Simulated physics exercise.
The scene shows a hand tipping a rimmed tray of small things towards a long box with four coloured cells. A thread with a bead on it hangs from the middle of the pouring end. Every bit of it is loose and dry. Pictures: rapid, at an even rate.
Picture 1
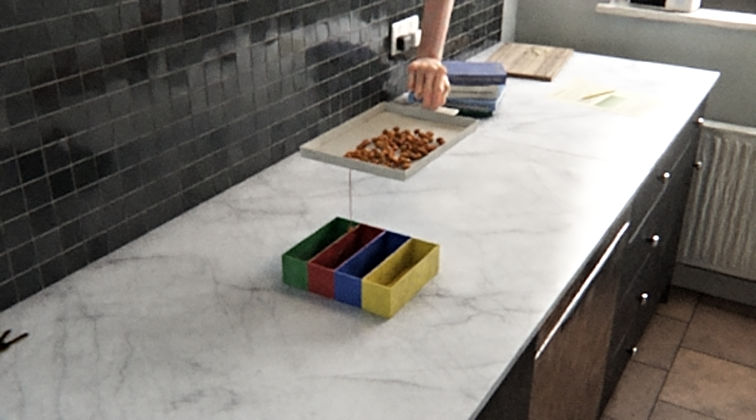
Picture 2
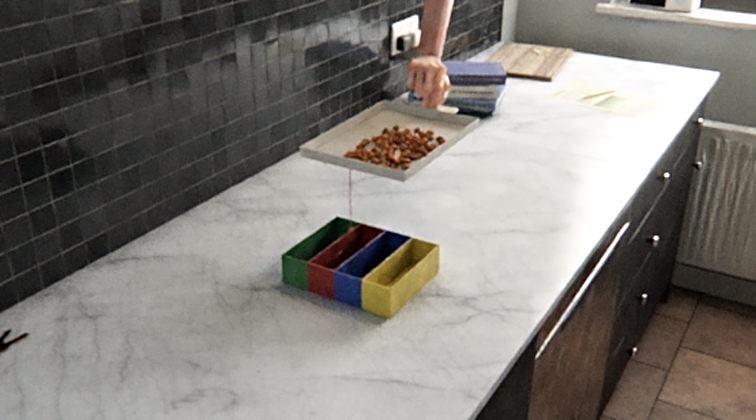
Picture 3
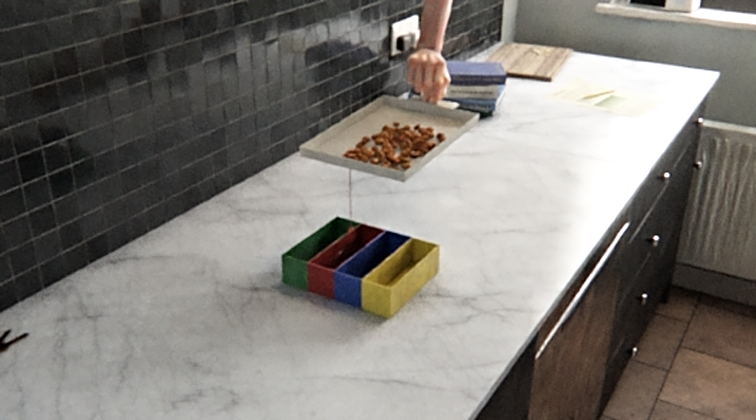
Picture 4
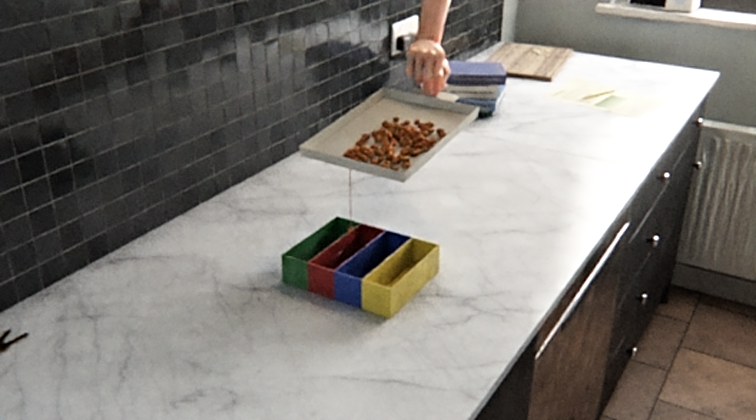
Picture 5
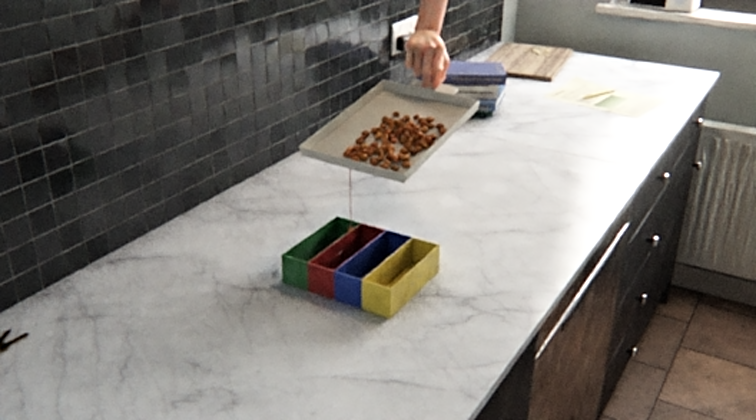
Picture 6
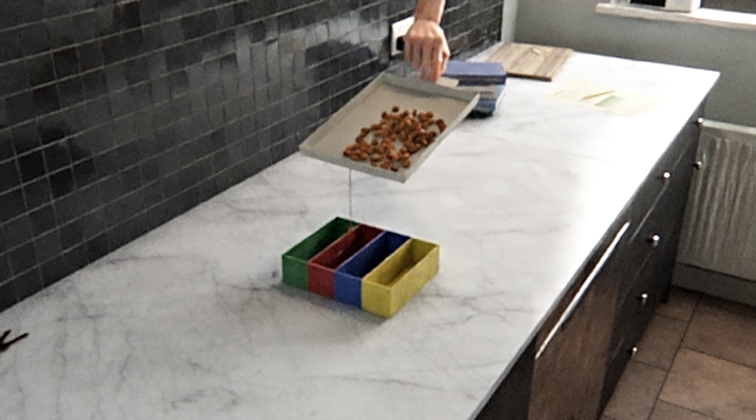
A hand reaching down from the top holds a pale rimmed tray of small brown pieces above a white marble counter, seen from above at an angle, with dark tiles on the left. Below the tray sits an open box with green, red, blue and yellow cells, and books lie behind. The hand slowly raises the tray's far end, tilting it slightly towards the box, while the camera stays still.
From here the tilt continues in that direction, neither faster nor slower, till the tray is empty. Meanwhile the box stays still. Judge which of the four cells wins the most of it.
Most goes to the blue cell.
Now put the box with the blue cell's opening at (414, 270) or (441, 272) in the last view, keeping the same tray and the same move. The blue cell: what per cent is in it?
Roughly 10 per cent, then roughly 0 per cent.
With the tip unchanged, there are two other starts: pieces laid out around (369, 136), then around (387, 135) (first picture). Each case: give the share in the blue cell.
Roughly 40 per cent, then 30 per cent.
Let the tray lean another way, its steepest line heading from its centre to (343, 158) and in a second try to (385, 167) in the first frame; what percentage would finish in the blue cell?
First heading roughly 0 %, second roughly 50 %.
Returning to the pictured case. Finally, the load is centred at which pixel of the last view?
Roughly at pixel (364, 283).
Shortly afterwards, tray tipped steeply; the whole lot on the tray.
Next, tray tipped right over; near a third on the tray; near a quarter in the blue cell; a little in the yellow cell; a little in the red cell; only a few in the green cell; a little falling or outside the box.
Some moments later, tray tipped past a quarter turn; near half in the blue cell; near a quarter in the yellow cell; near a quarter in the red cell; a little in the green cell.
In the end, tray tipped past a quarter turn; near half in the blue cell; near a quarter in the yellow cell; near a quarter in the red cell; a little in the green cell.
